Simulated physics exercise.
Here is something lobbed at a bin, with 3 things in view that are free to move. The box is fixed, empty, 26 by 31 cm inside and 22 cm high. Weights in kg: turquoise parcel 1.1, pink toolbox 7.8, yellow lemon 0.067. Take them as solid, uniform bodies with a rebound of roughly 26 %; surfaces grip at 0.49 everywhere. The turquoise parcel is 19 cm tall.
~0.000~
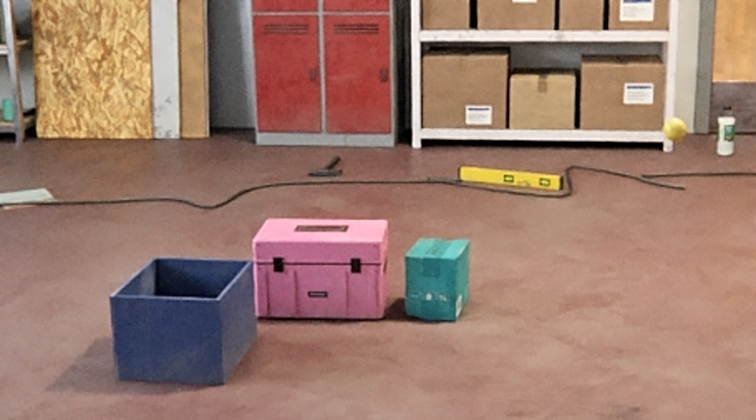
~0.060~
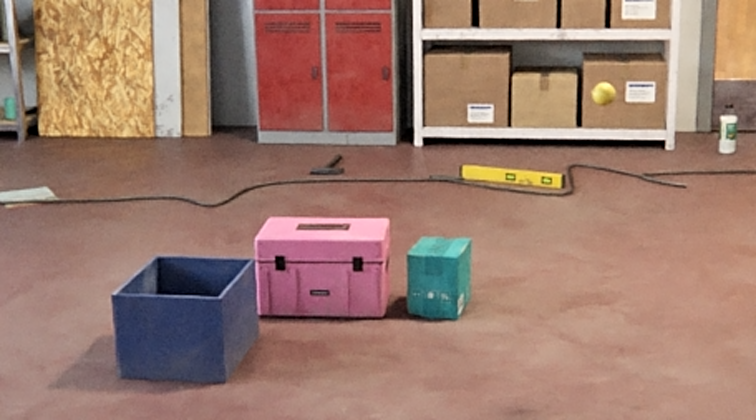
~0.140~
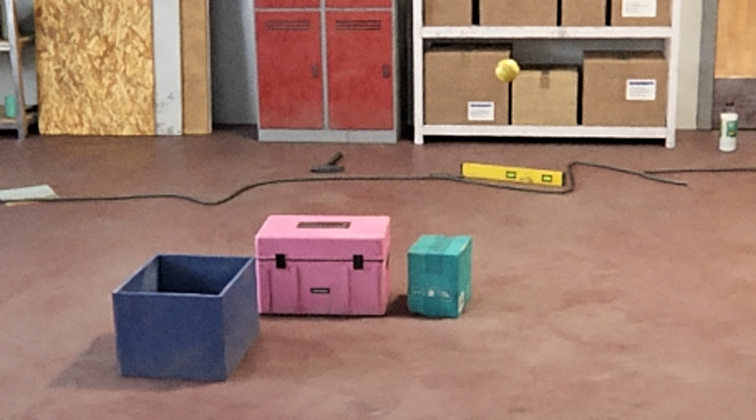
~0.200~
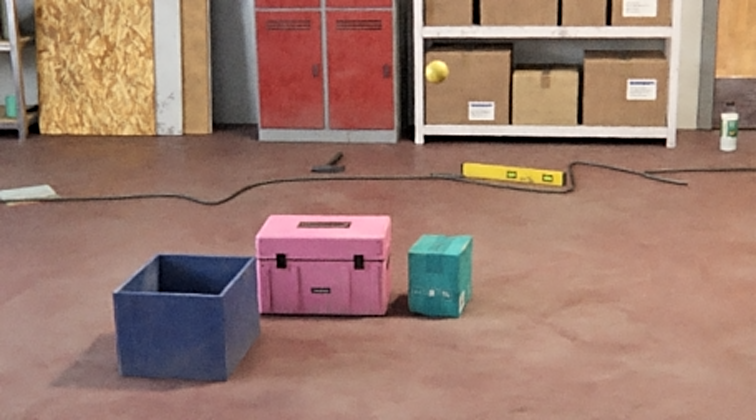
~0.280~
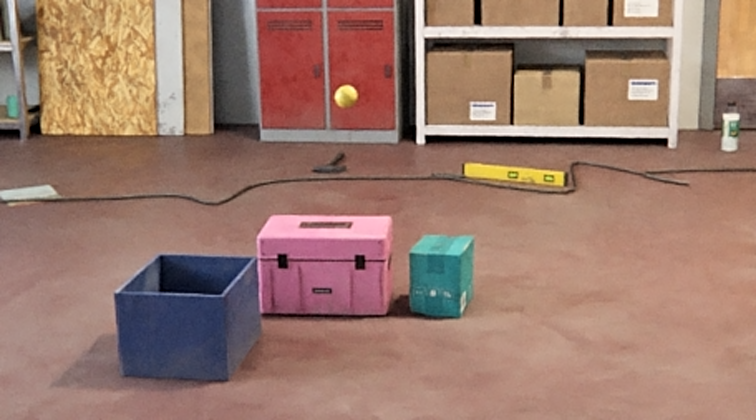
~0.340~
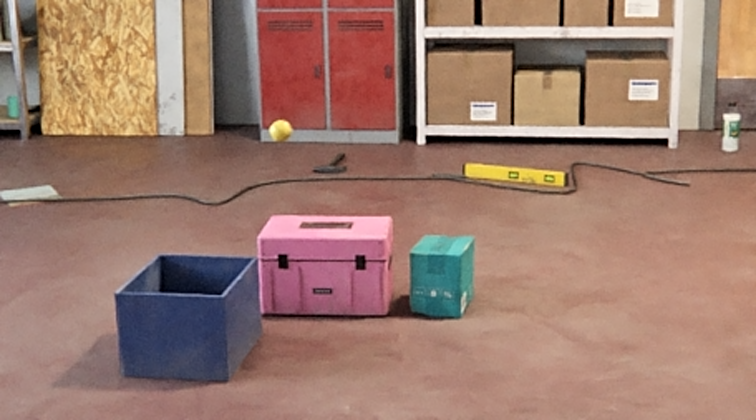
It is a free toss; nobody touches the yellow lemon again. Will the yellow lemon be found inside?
In the end the lemon misses or hops out.
By 0.64 s, lemon outside, 58 cm from the box's middle.
By 0.84 s, lemon outside, 96 cm from the box's middle.
When it is over (1.1 s), lemon outside, 121 cm from the box's middle; the bystanders within 10 cm of the start.
